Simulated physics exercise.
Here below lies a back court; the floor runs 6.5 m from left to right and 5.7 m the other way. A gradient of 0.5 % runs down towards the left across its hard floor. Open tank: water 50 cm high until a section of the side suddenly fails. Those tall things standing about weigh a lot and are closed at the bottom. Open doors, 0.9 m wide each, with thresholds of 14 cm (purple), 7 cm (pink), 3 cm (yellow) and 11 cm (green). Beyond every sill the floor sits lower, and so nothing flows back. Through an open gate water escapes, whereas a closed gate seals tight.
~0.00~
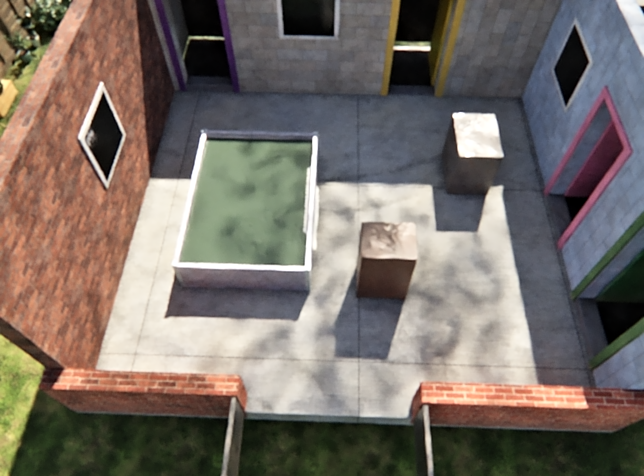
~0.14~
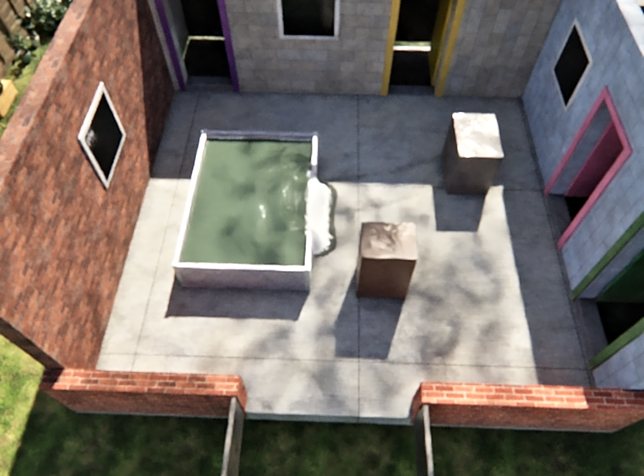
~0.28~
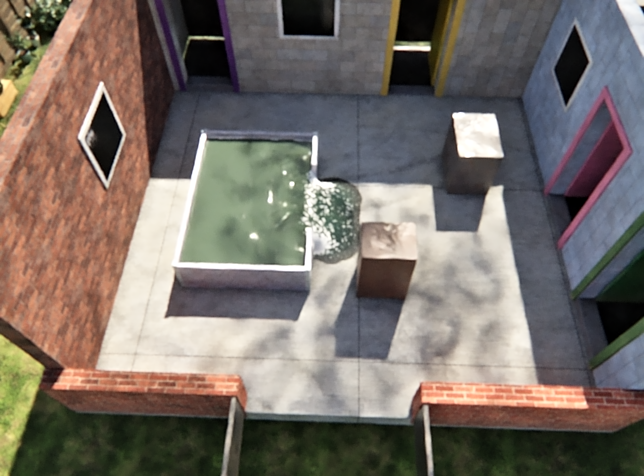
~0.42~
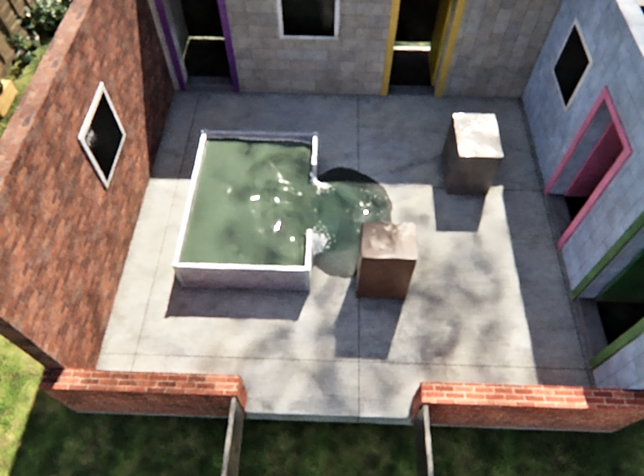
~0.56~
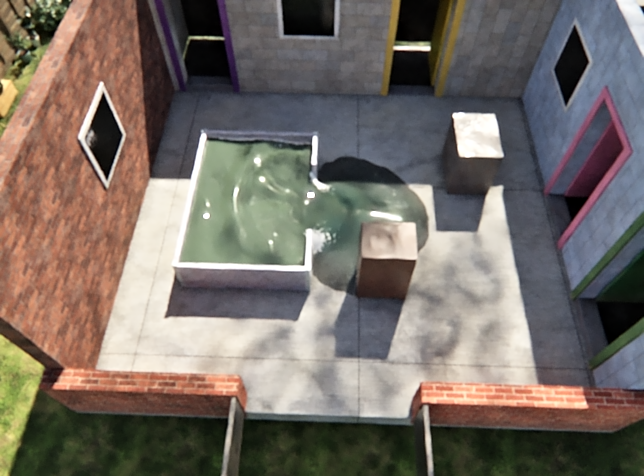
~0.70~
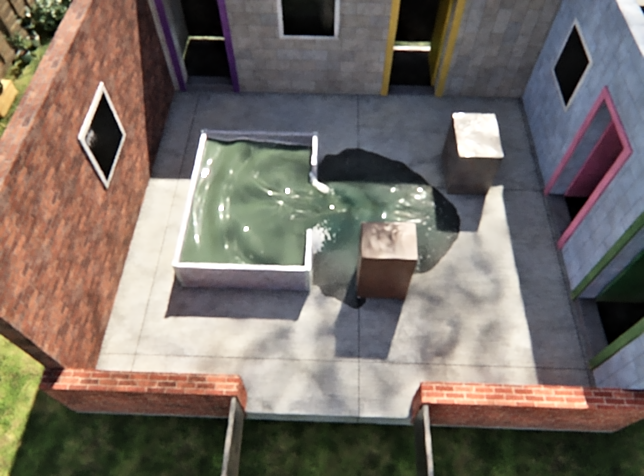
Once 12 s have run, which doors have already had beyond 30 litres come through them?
Outcome: Purple door: Within the limit; pink door: Past the limit; yellow door: Past the limit; green door: Within the limit.
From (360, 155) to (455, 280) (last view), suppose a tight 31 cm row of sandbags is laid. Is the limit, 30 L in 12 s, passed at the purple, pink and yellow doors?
With that change: Purple stays within, pink stays within, yellow stays within.
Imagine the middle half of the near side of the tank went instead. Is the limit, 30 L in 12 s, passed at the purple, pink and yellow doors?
Note: Purple short of the mark, pink short of the mark, yellow short of the mark.
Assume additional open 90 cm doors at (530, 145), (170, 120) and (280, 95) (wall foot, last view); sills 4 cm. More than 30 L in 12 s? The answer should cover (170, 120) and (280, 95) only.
Within it, within it.
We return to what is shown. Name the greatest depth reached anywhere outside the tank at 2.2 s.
It tops out at some 25 cm.
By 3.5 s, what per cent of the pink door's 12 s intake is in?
Some 60 in a hundred.
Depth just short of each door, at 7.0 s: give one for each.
Purple 1 cm, pink 9 cm, yellow 8 cm, green 7 cm.
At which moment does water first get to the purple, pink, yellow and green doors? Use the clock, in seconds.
Door times: Purple 7.5 s / pink 1.2 s / yellow 2.2 s / green 2.0 s.
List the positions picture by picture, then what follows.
The open tank at (252, 197) is whole and still, 50 cm deep, in the first picture.
Water pours out at (310, 211) and has run 0.7 m, to (326, 187); typically 9 cm deep outside, 50 cm at the open tank's back, in the second picture.
Water pours out at (310, 213) and has run 0.9 m, to (352, 190); typically 9 cm deep outside, 50 cm at the open tank's back, in the third picture.
The front is at (381, 194), 1.2 m from the gap at (310, 213); 1.8 m2 of floor is under water; 50 cm left at the back of the open tank, in the fourth picture.
Water pours out at (310, 212) and has run 1.8 m, to (419, 207); typically 5 cm deep outside, 50 cm at the open tank's back, in the fifth picture.
The front is at (455, 220), 2.3 m from the gap at (310, 212); 3.8 m2 of floor is under water; 45 cm left at the back of the open tank, in the sixth picture.
After 1.4 s water covers 25 % of the floor and is deepest (28 cm) near (321, 223); purple door not reached, pink door 10 cm at the sill, 0 L in, yellow door not reached, green door not reached.
After 2.2 s water covers 35 % of the floor and is deepest (25 cm) near (552, 229); purple door not reached, pink door 18 cm at the sill, 53 L in, yellow door 3 cm at the sill, 0 L in, green door 13 cm at the sill, 0 L in.
After 3.5 s water covers 45 % of the floor and is deepest (20 cm) near (552, 229); purple door not reached, pink door 19 cm at the sill, 170 L in, yellow door 9 cm at the sill, 46 L in, green door 10 cm at the sill, 3 L in.
After 7.0 s water covers 75 % of the floor and is deepest (12 cm) near (597, 405); purple door not reached, pink door 9 cm at the sill, 266 L in, yellow door 8 cm at the sill, 143 L in, green door 7 cm at the sill, 4 L in.
After 12.0 s water covers 95 % of the floor and is deepest (10 cm) near (165, 209); purple door 7 cm at the sill, 0 L in, pink door 5 cm at the sill, 272 L in, yellow door 5 cm at the sill, 186 L in, green door 5 cm at the sill, 4 L in.
